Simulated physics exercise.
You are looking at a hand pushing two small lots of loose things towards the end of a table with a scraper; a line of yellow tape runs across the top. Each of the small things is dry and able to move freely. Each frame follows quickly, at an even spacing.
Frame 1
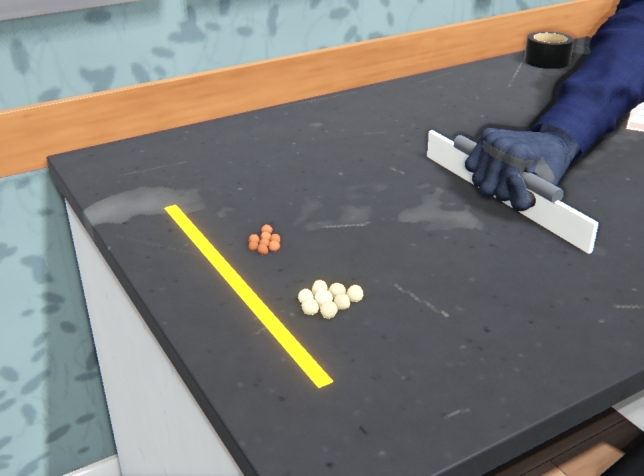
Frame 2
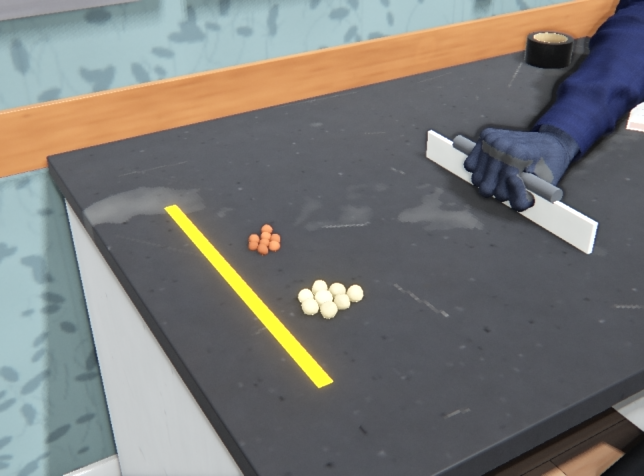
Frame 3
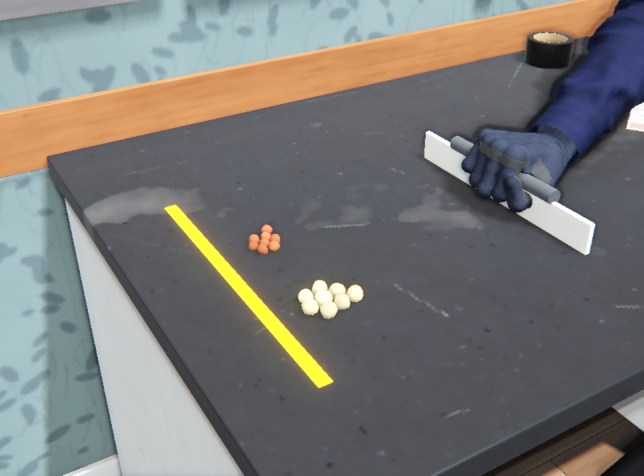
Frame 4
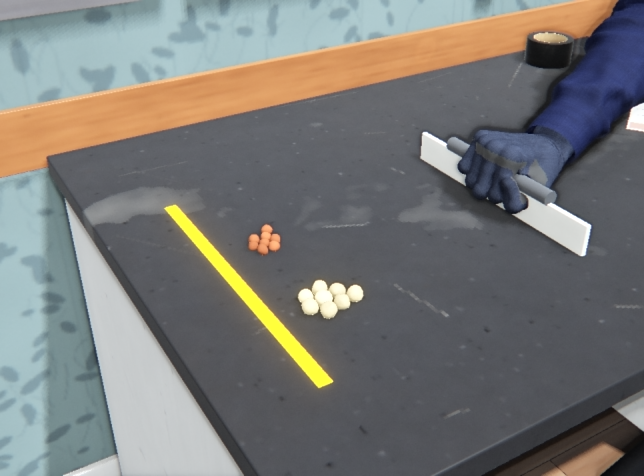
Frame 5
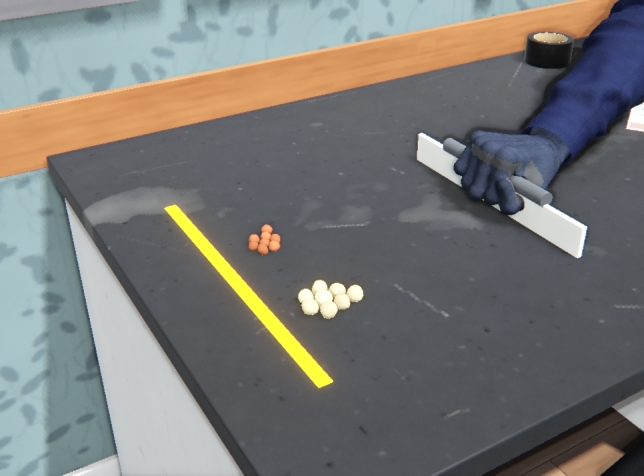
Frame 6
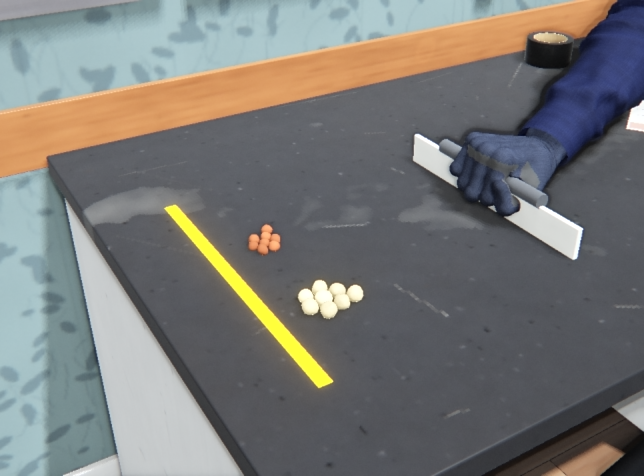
To begin with, a gloved hand holds a white scraper still on a dark tabletop, well to the right of small reddish balls, larger cream ones and a strip of yellow tape. The hand then slides the scraper slightly left, while both little clusters stay in place, untouched.
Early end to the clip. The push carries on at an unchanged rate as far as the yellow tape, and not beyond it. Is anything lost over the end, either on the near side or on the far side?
Front lot: None is lost. Back lot: None is lost.
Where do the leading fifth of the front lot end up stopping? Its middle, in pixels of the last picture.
Pretty much at (248, 340), I'd say.
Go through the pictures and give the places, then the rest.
The first picture shows scraper at (580, 229), at rest; yellow tape at (176, 214), about a palm's width from the edge; edge at (151, 314); front lot at (324, 298), a few macadamia nuts; back lot at (264, 243), a few clay pellets.
The second picture shows scraper at (579, 229); back lot at (264, 243).
The third picture shows scraper at (576, 230); front lot at (324, 298).
The fourth picture shows scraper at (572, 232); back lot at (264, 243).
The fifth picture shows scraper at (568, 233); front lot at (324, 298).
The sixth picture shows scraper at (564, 235); yellow tape at (176, 214); edge at (151, 314); front lot at (324, 298); back lot at (264, 243).
Then, 1.62 s past the last view, scraper still moving, near (368, 214); front lot all on the table, its front near (311, 307); back lot all on the table, its front near (253, 246).
Then, 3.26 s past the last view, scraper stopped at the yellow tape; front lot all on the table, its front near (240, 328); back lot all on the table, its front near (185, 267).
Finally, scraper stopped at the yellow tape; front lot all on the table, its front near (238, 328); back lot all on the table, its front near (185, 267).
